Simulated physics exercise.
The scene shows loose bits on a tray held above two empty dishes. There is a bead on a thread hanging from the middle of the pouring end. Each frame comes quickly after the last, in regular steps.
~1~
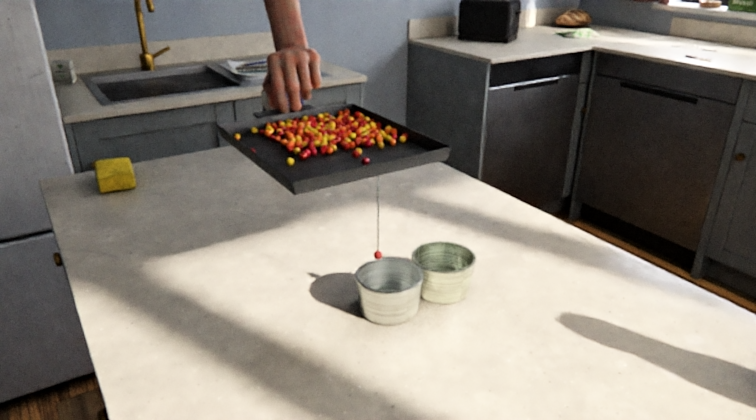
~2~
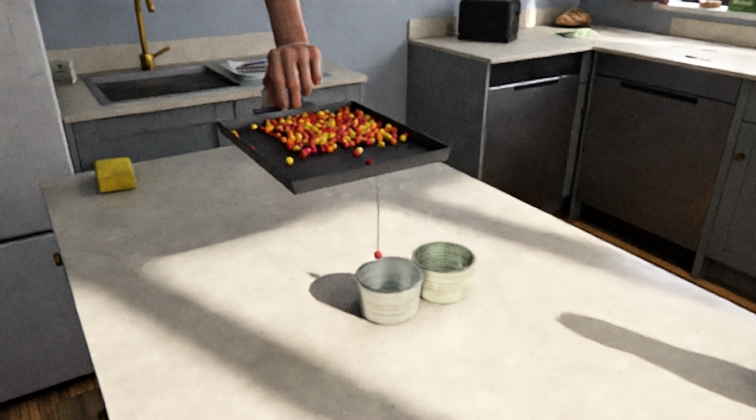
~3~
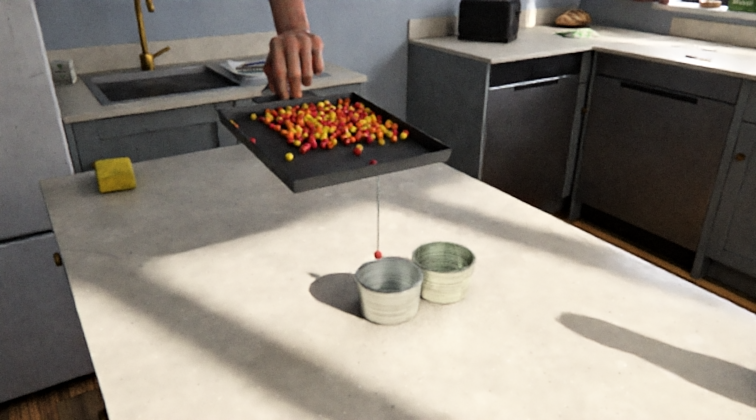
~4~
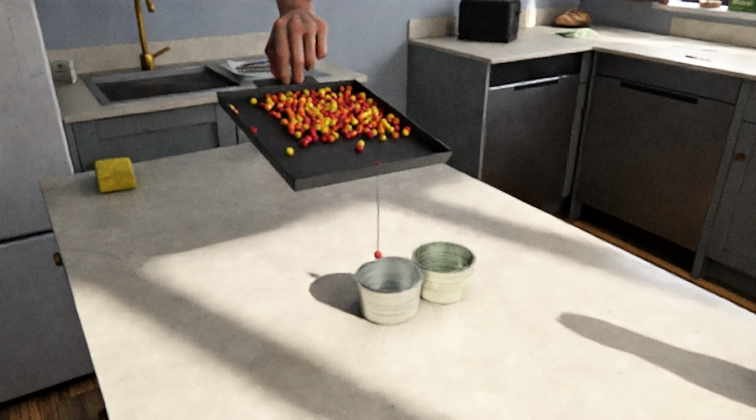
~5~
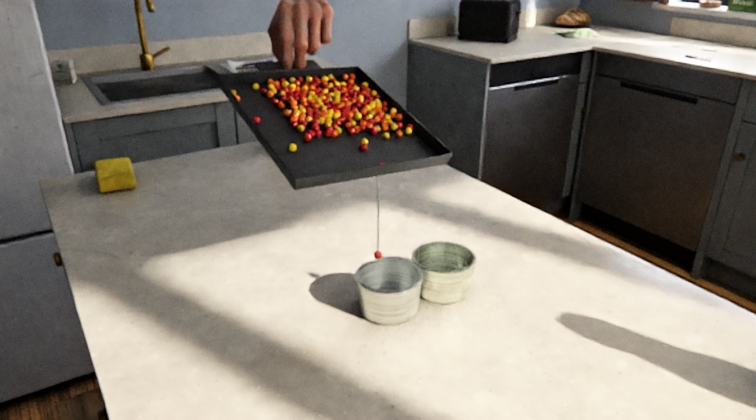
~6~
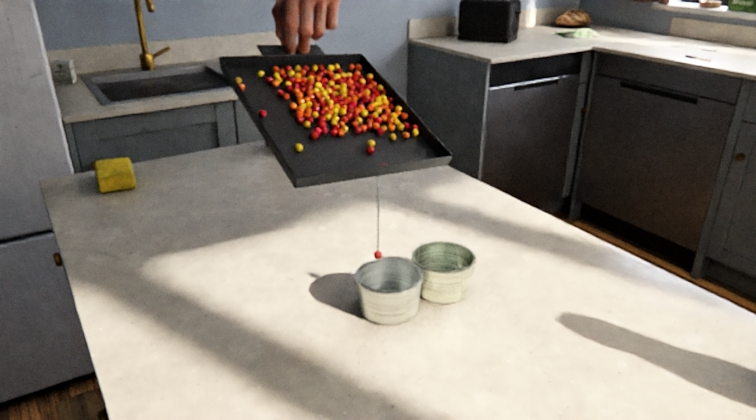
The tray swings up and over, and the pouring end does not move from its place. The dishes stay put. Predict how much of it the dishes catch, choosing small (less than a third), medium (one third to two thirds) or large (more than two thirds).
The catch is medium, between one third and two thirds.
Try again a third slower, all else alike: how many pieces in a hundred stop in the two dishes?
Around 80 in every hundred.
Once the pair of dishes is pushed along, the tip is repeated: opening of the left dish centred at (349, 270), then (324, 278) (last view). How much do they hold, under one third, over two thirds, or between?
Position 1 - under a third; position 2 - under a third.
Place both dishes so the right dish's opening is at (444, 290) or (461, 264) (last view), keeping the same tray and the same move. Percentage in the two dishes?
Around 20 and then 70 per cent.
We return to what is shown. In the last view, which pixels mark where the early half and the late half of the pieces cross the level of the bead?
Initially about (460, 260); subsequently about (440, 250).
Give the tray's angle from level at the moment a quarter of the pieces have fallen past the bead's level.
At about 70°.
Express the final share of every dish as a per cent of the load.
Share at the end - left dish ~ 10 %, right dish ~ 40 %.
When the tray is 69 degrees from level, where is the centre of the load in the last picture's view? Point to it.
I'd put the middle close to (427, 179).
Just after the last frame, tray tipped steeply; roughly half on the tray; just a few in the left dish; about a tenth in the right dish; about a tenth outside both; roughly a quarter in the air.
A moment on, tray tipped past a quarter turn; just a few on the tray; about a tenth in the left dish; roughly a third in the right dish; roughly a third outside both; about a tenth in the air.
Further on, tray tipped past a quarter turn; about a tenth in the left dish; roughly half in the right dish; roughly half outside both.
When it is over, tray tipped past a quarter turn; about a tenth in the left dish; roughly half in the right dish; roughly half outside both.
